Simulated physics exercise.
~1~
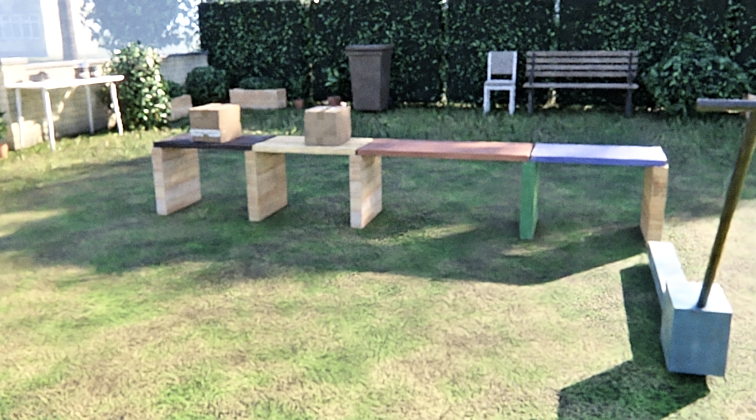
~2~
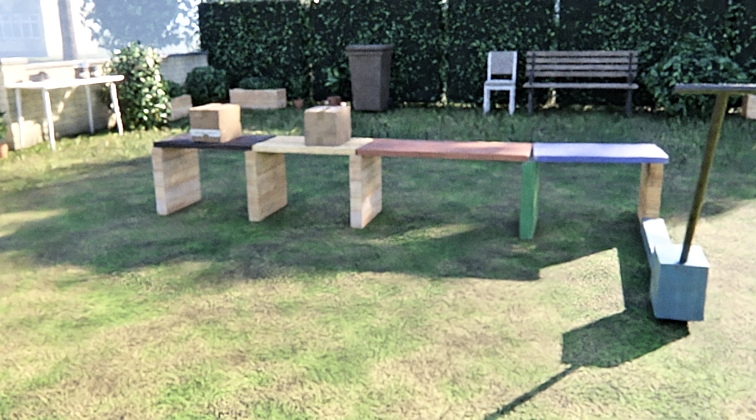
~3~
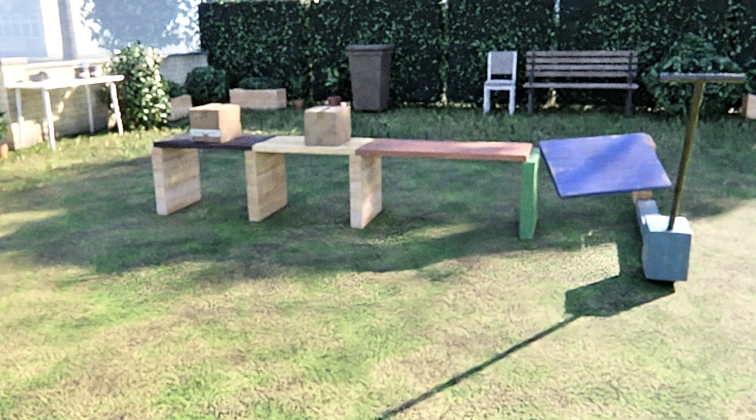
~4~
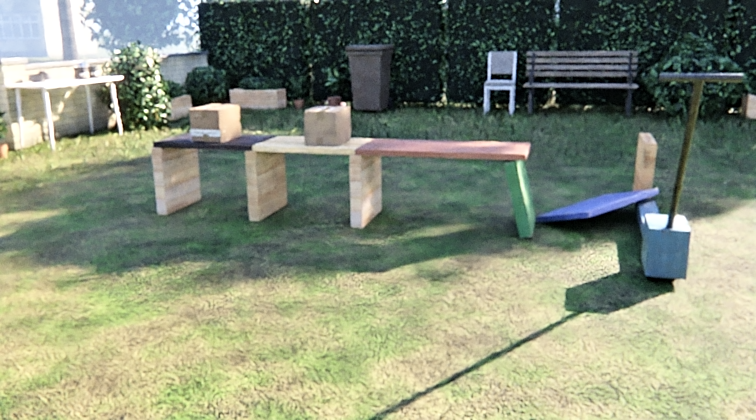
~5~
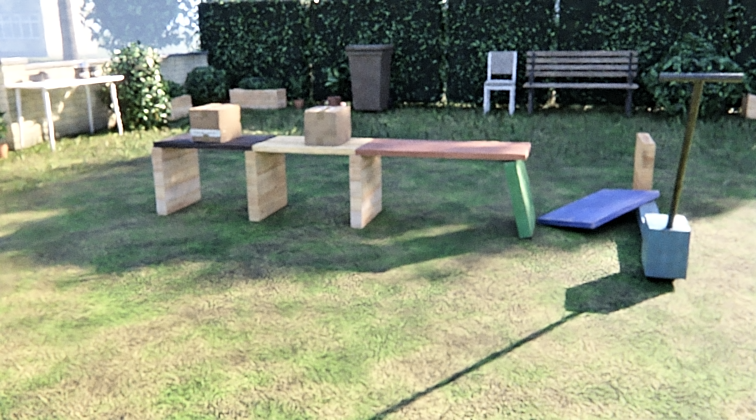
The blue board at the right end of a low row of planks tipped and dropped onto the grass after a long-handled block pushed in at its end support, leaving the green upright leaning while the other boards and both boxes stayed up.
